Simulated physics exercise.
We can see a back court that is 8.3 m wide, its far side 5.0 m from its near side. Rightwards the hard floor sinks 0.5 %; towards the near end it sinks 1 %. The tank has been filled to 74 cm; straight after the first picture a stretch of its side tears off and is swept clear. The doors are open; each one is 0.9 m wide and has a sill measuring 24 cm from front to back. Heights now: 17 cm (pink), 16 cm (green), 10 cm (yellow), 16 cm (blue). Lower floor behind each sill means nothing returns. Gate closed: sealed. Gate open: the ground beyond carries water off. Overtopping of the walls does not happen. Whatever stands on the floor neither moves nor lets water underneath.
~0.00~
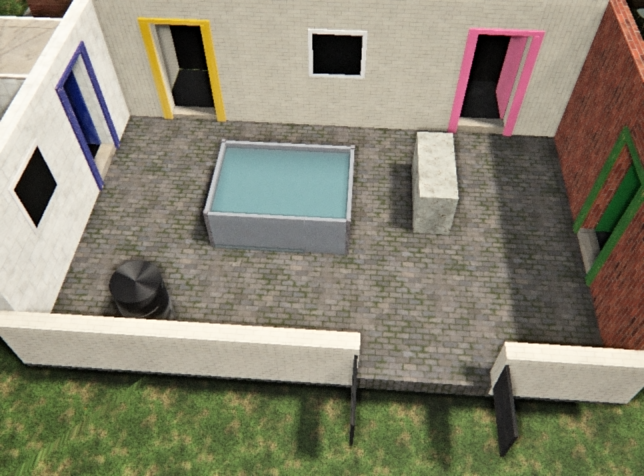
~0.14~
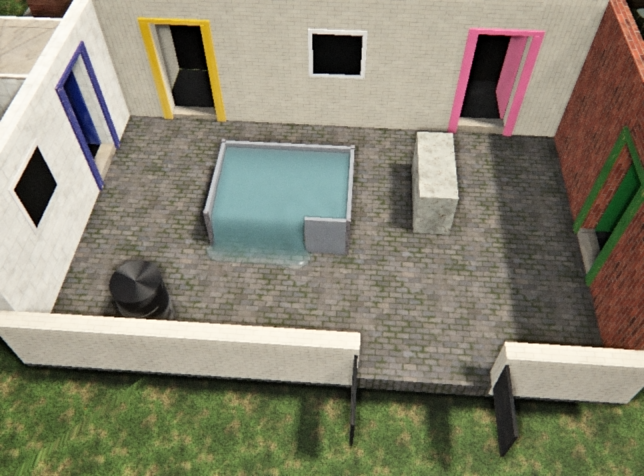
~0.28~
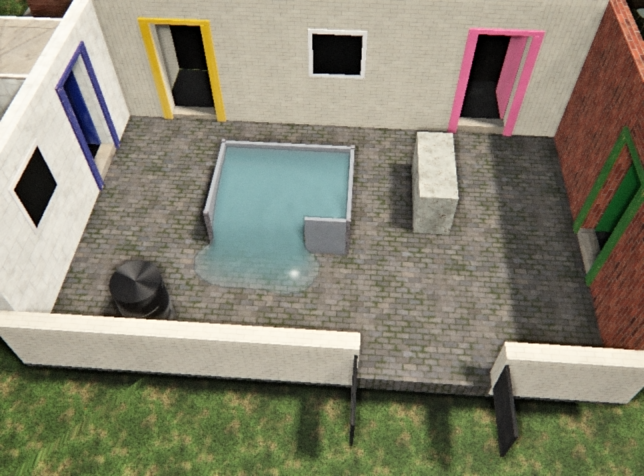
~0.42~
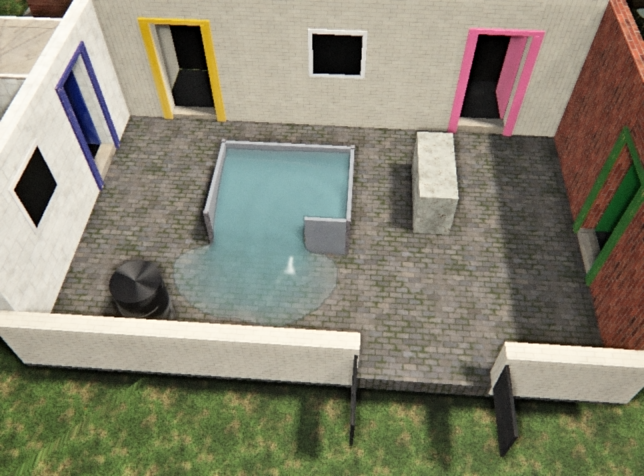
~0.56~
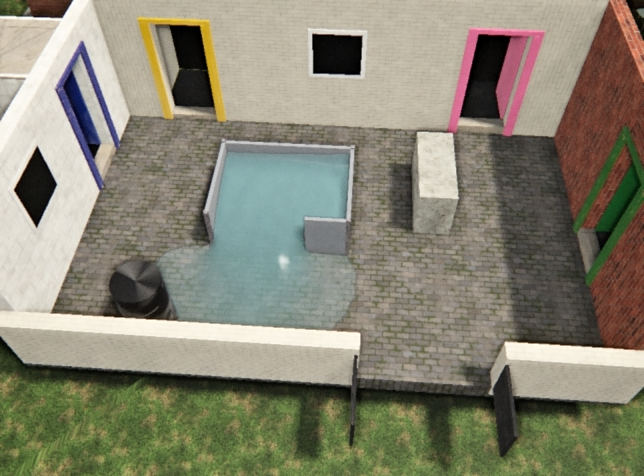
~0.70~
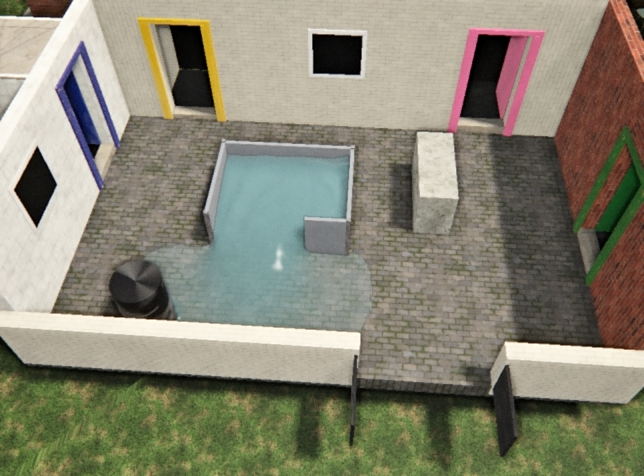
To begin with, a raised tank of still blue water stands in a paved courtyard with coloured doorways. Part of its near side disappears and water pours through the gap, fanning across the paving towards the low front wall, then spreading sideways around the dark round object at left while the tank's level drops.
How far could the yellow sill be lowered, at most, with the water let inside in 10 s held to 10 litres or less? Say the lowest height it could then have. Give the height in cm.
It could then stand at about 7 cm.
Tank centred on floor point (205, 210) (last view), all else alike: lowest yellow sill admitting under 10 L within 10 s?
In this case, 11.5 cm or so.
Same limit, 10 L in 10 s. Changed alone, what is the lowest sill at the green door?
For the green door, about 11.5 cm.
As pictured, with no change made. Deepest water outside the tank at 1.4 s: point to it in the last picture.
Near pixel (173, 349).
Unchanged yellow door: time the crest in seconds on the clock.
Peak time: About 5.5 s.
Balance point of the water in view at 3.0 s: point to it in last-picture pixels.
The water is centred near (269, 277).
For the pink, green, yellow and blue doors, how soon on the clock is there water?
Pink at 5.5 s, green at 3.2 s, yellow at 4.0 s and blue at 2.8 s.
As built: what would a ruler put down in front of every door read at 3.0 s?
In cm - pink: 0, green: 0, yellow: 0, blue: 1.
After 1.4 s water covers 20 % of the floor, deepest (63 cm) near (173, 349); it has not reached the yellow door.
After 3.0 s water covers 50 % of the floor, deepest (26 cm) near (209, 352); it has not reached the yellow door.
After 10.0 s water covers 95 % of the floor, deepest (10 cm) near (336, 163); 5 cm at the yellow door, 0 litres in over its 10 cm sill.
At the yellow door as built, the water arrived by 4.2 s and peaked near 9 cm at 5.4 s.
Run again over the same 10 s with other heights there, 19 litres in over 6 cm, 4 litres over 8 cm. The limit of 10 litres is kept from about 7 cm up.
